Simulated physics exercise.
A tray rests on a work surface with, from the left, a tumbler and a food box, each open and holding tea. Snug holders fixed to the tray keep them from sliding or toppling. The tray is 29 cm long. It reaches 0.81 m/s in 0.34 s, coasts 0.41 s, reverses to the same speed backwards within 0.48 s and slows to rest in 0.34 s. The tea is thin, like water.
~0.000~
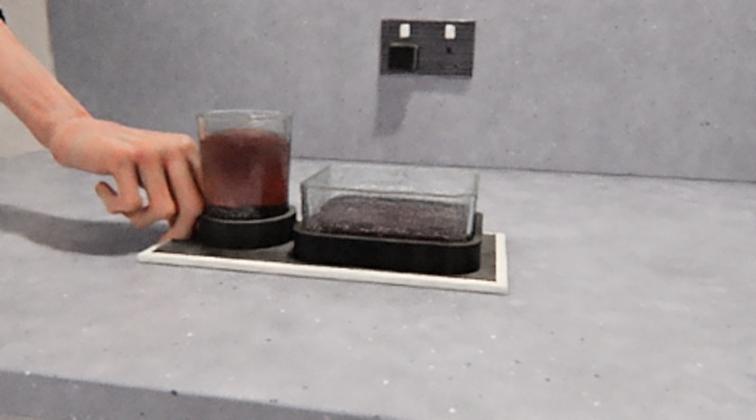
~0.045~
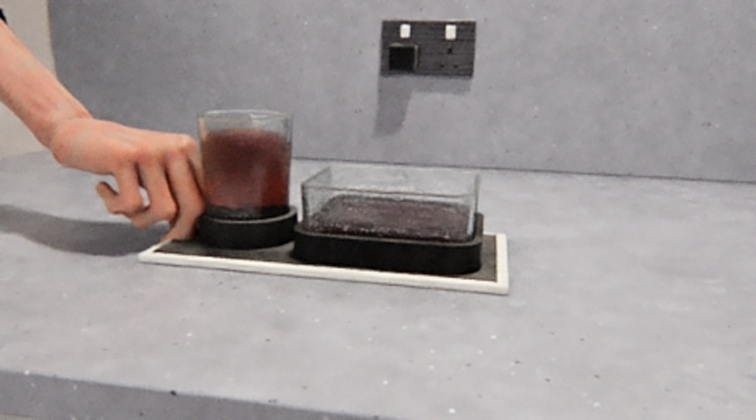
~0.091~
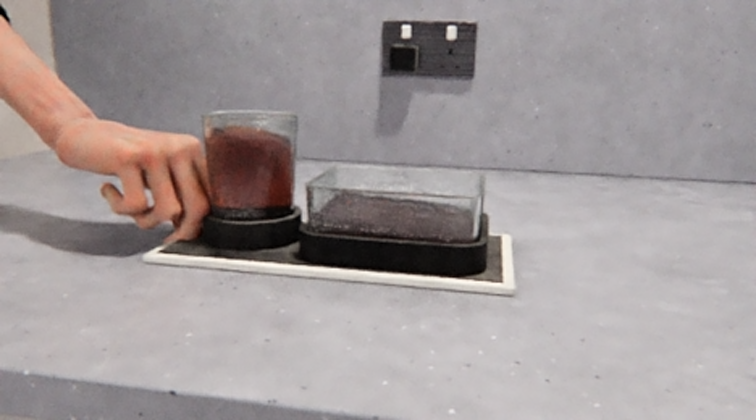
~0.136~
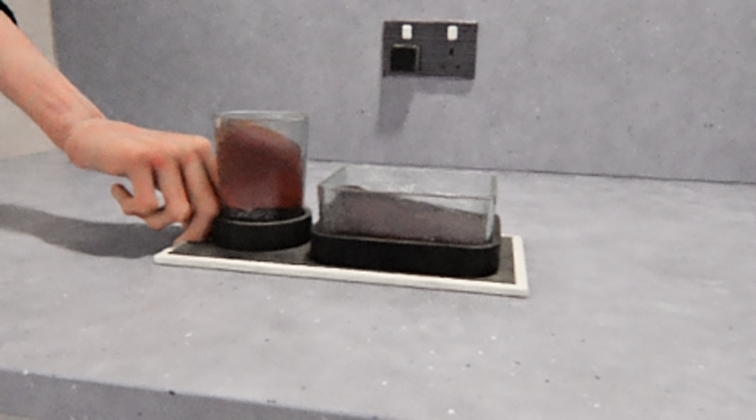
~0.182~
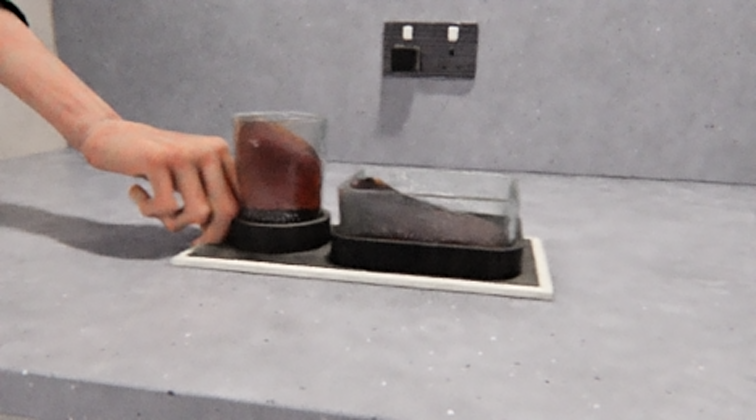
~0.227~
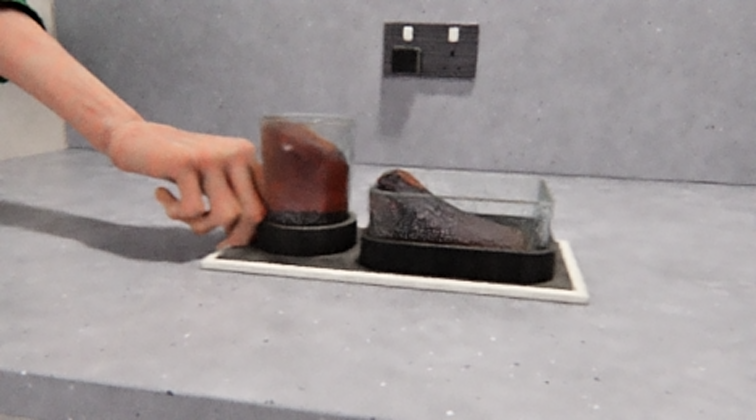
In this clip, a hand at the left of a tray holding an open tumbler and a food box of dark reddish tea slides it rightward across a grey worktop, slowly then faster, as the liquid climbs each container's left side.
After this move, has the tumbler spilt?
It loses some.
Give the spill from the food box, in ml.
About 160 ml.
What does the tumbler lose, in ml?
Close to 6 ml.
After 0.62 s the tray moves at 0.81 m/s; losses from the left are 0, 13 ml.
After 1.02 s the tray moves at 0.17 m/s; losses from the left are 6, 34 ml.
After 1.42 s the tray moves at 0.33 m/s; losses from the left are 6, 140 ml.
After 1.82 s the tray moves at 0.00 m/s; losses from the left are 6, 162 ml.
In the end losses from the left are 6, 162 ml.
